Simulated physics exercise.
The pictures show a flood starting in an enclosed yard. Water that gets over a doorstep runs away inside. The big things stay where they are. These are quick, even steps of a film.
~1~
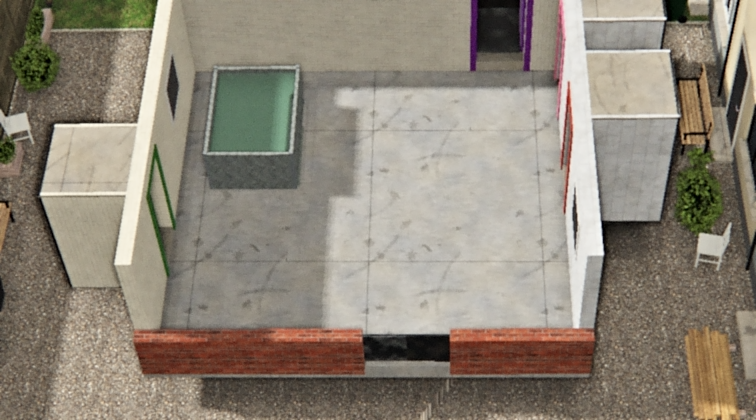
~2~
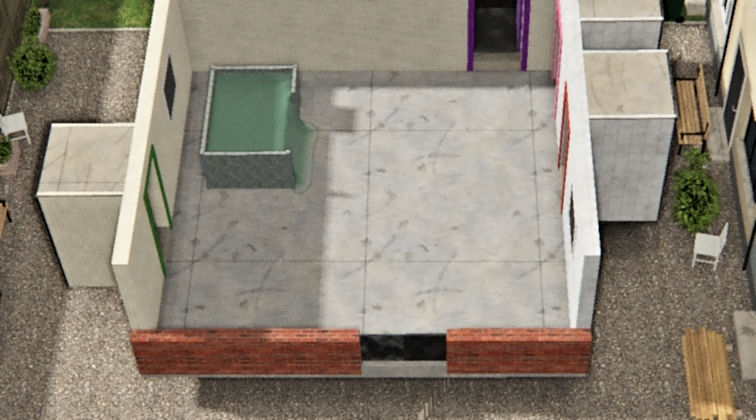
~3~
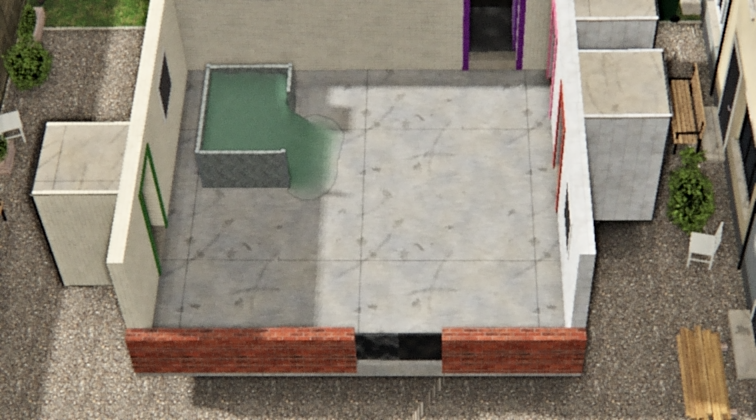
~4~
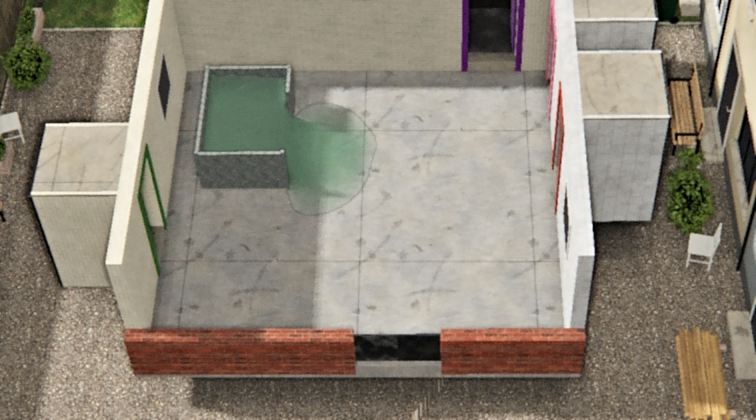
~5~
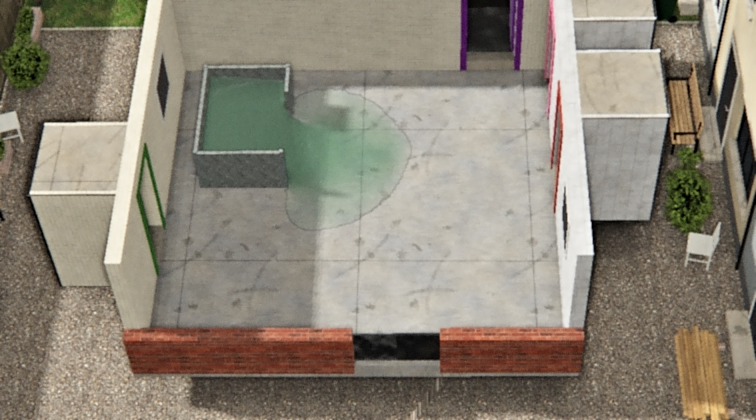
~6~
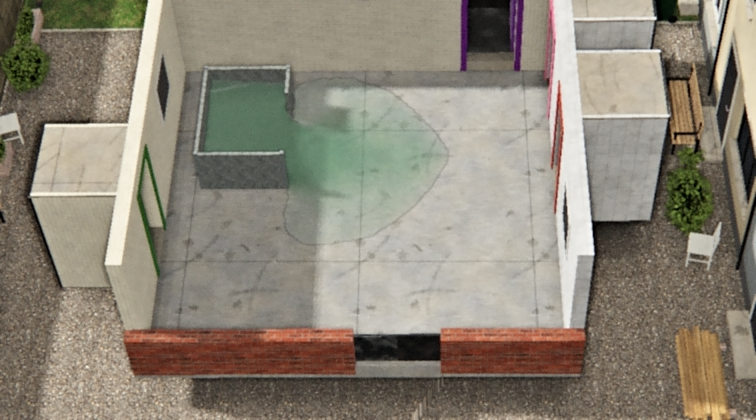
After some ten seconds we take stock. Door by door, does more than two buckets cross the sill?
One by one: The red door floods; the pink door floods; the purple door holds within the limit; the green door holds within the limit.
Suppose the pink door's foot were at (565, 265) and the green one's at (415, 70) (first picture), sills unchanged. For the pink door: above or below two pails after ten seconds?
In short: The pink door is over.
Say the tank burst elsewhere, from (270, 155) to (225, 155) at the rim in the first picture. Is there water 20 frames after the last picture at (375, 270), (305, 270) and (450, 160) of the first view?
As listed: Flooded, under water, clear.
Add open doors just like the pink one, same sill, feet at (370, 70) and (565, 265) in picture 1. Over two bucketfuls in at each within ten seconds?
One after the other: Keeps below it, floods.
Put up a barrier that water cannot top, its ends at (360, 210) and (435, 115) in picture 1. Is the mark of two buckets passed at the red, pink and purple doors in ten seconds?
My reading: The red one lets less in; the pink one is over; the purple one keeps below it.
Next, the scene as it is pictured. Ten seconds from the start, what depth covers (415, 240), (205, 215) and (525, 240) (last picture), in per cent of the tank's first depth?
Roughly 6, 6 and 8 per cent, in turn.
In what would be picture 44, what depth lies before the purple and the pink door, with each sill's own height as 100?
Roughly 40 per cent, then 230 per cent.
A moment on, water covers 45 % of the floor; the red door under two buckets in, the pink door not reached, the purple door wet at the sill, nothing in, the green door not reached.
Next, water covers 60 % of the floor; the red door over two buckets in, the pink door over two buckets in, the purple door wet at the sill, nothing in, the green door not reached.
Then, water covers 60 % of the floor; the red door far over two buckets in, the pink door far over two buckets in, the purple door wet at the sill, nothing in, the green door not reached.
Later, water covers 70 % of the floor; the red door far over two buckets in, the pink door far over two buckets in, the purple door wet at the sill, nothing in, the green door not reached.
In the end, water covers 95 % of the floor; the red door far over two buckets in, the pink door far over two buckets in, the purple door wet at the sill, nothing in, the green door wet at the sill, nothing in.
